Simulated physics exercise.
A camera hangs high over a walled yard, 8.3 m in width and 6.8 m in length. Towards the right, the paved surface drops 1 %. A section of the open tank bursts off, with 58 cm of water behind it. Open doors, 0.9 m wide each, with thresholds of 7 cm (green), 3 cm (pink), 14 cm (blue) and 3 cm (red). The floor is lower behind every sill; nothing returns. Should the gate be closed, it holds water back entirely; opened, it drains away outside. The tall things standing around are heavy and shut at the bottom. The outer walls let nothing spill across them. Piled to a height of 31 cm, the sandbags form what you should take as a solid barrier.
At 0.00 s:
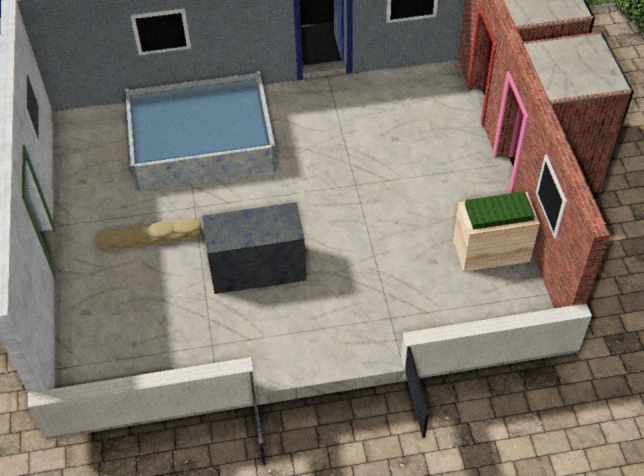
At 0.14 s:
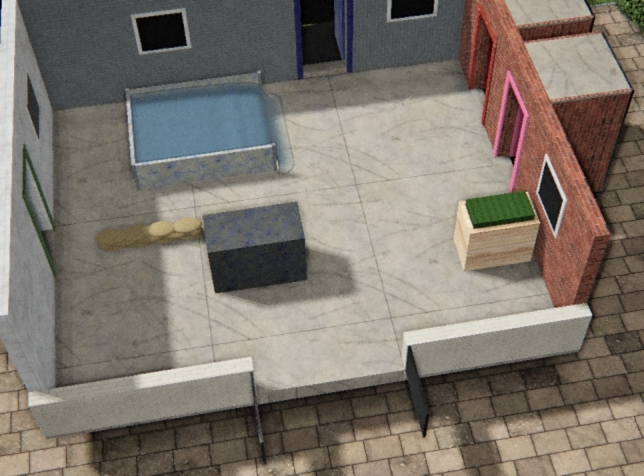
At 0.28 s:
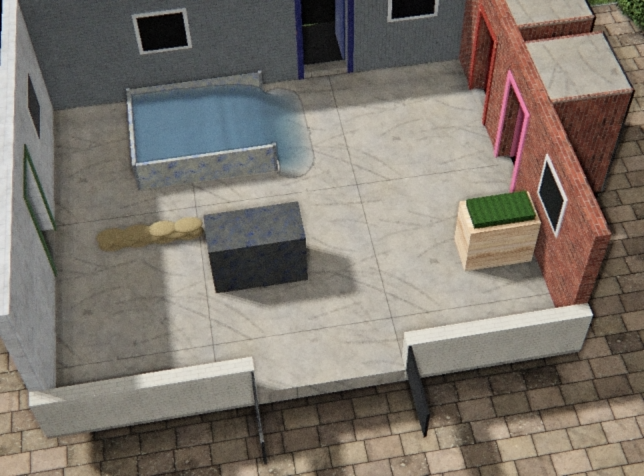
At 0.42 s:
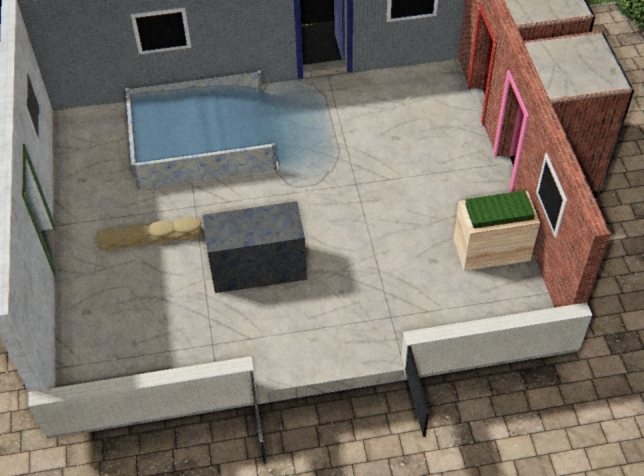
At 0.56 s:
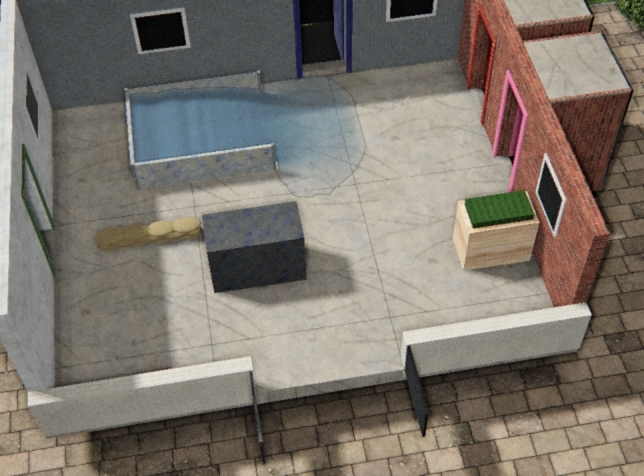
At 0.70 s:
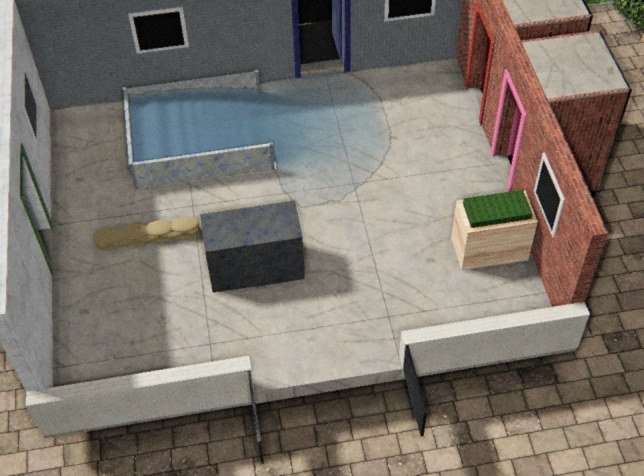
In a walled yard, the right side of an open tank gave way, and water poured out across the paving to the right, spreading in a widening, rounded sheet near the blue-framed doorway.
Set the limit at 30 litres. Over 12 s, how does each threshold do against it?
In order: For the green door I'd say within the limit. For the pink door I'd say above the limit. For the blue door I'd say within the limit. For the red door I'd say above the limit.
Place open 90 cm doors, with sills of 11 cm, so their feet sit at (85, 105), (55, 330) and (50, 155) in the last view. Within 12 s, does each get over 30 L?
Less, less, less.
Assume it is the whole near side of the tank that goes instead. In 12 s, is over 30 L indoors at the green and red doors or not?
Green door surpasses it, red door surpasses it.
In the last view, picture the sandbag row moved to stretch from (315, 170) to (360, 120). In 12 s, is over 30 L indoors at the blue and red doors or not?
Doors: Blue exceeds / red exceeds.
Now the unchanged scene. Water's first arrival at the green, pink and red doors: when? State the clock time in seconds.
Arrival: Green not in the 12 s, pink 1.8 s, red 1.2 s.
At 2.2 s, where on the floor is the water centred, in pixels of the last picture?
I'd put it close to (301, 131).
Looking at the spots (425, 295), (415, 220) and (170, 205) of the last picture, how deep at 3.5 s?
Depths in turn: Roughly 0, 2 and 0 centimetres.
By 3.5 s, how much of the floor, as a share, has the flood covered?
I'd say around 35 %.
After 1.4 s water covers 25 % of the floor and is deepest (25 cm) near (279, 143); green door not reached, pink door not reached, blue door 15 cm at the sill, 0 L in, red door 3 cm at the sill, 4 L in.
After 2.2 s water covers 35 % of the floor and is deepest (40 cm) near (451, 69); green door not reached, pink door 11 cm at the sill, 10 L in, blue door 16 cm at the sill, 2 L in, red door 12 cm at the sill, 90 L in.
After 3.5 s water covers 35 % of the floor and is deepest (32 cm) near (451, 69); green door not reached, pink door 16 cm at the sill, 105 L in, blue door 12 cm at the sill, 6 L in, red door 24 cm at the sill, 298 L in.
After 7.0 s water covers 55 % of the floor and is deepest (16 cm) near (507, 192); green door not reached, pink door 12 cm at the sill, 257 L in, blue door 8 cm at the sill, 6 L in, red door 11 cm at the sill, 575 L in.
After 12.0 s water covers 70 % of the floor and is deepest (8 cm) near (459, 67); green door not reached, pink door 7 cm at the sill, 364 L in, blue door 4 cm at the sill, 6 L in, red door 7 cm at the sill, 697 L in.
